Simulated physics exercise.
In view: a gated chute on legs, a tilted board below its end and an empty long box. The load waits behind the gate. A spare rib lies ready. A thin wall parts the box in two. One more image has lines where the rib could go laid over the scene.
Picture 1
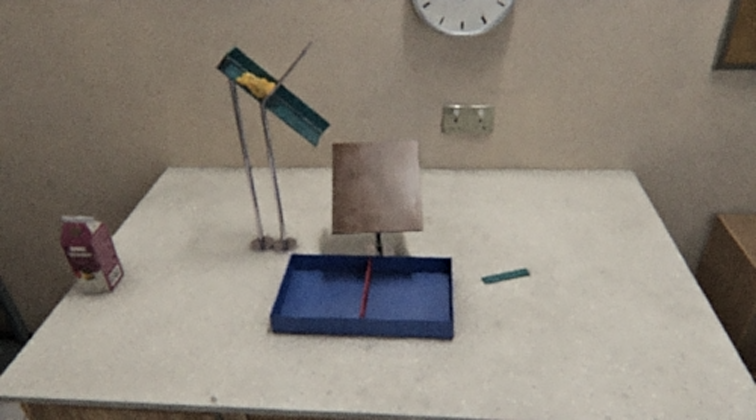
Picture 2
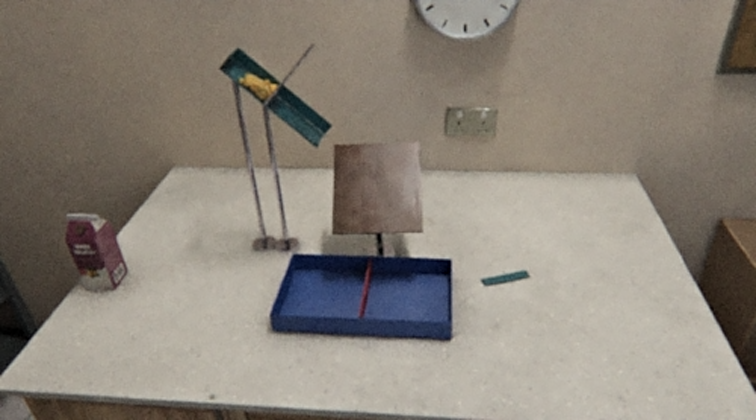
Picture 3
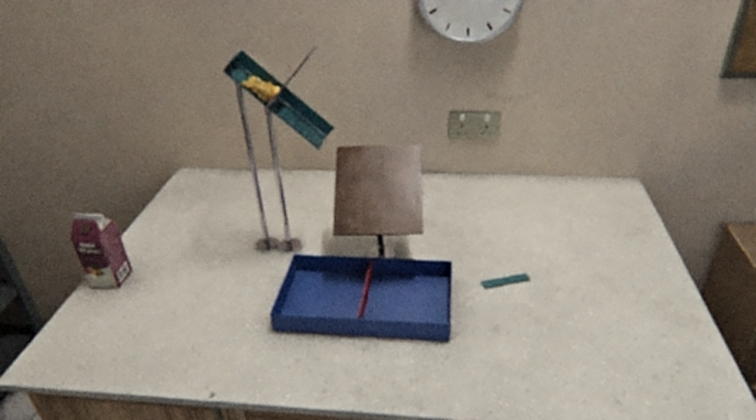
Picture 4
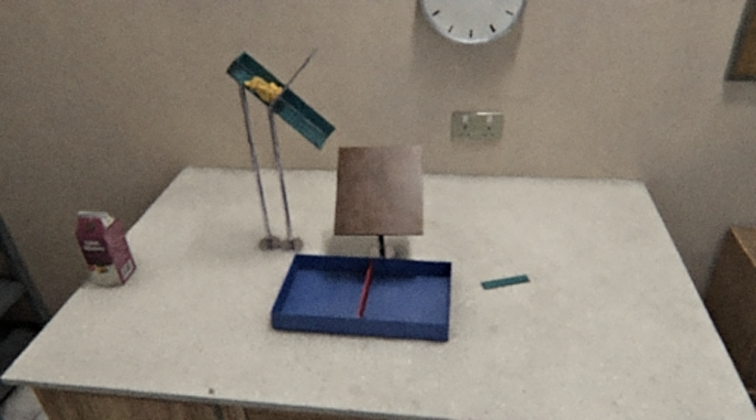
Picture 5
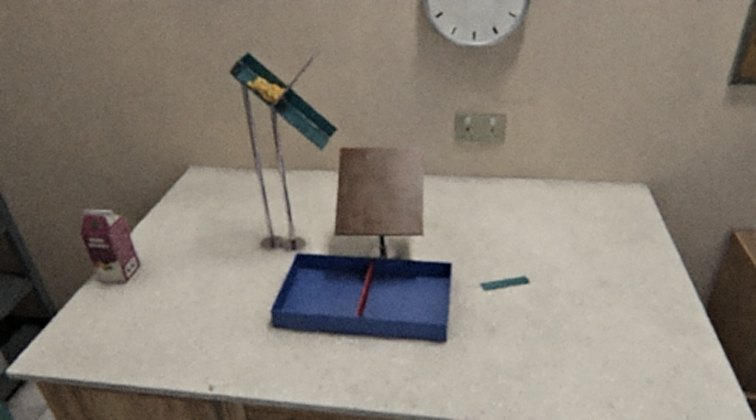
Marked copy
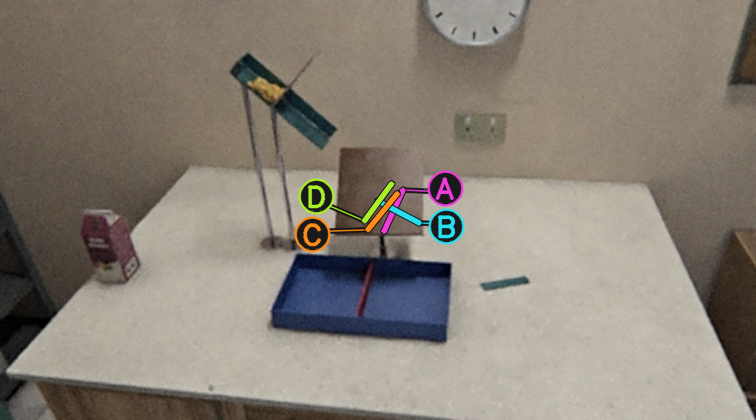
A green chute on thin legs held a small yellow heap above a tilted brown board and an empty blue box; nothing on the table moved, while the view shifted very slightly.
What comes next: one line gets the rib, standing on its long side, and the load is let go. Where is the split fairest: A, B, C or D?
A works best here.
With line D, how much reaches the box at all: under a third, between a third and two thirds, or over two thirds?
Over two thirds.
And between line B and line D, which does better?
The answer is B.
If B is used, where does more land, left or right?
More lands on the right.
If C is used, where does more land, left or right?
The left half.
On the marked copy, line A from (403, 189) to (384, 231); line B from (377, 200) to (419, 222); line C from (397, 193) to (367, 229); line D from (391, 183) to (364, 220).
With A, of what is caught, about a third in the left half, about two thirds in the right.
With B, of what is caught, about a quarter in the left half, most in the right.
With C, of what is caught, nearly all in the left half, a small part in the right.
With D, of what is caught, nearly all in the left half, a small part in the right.
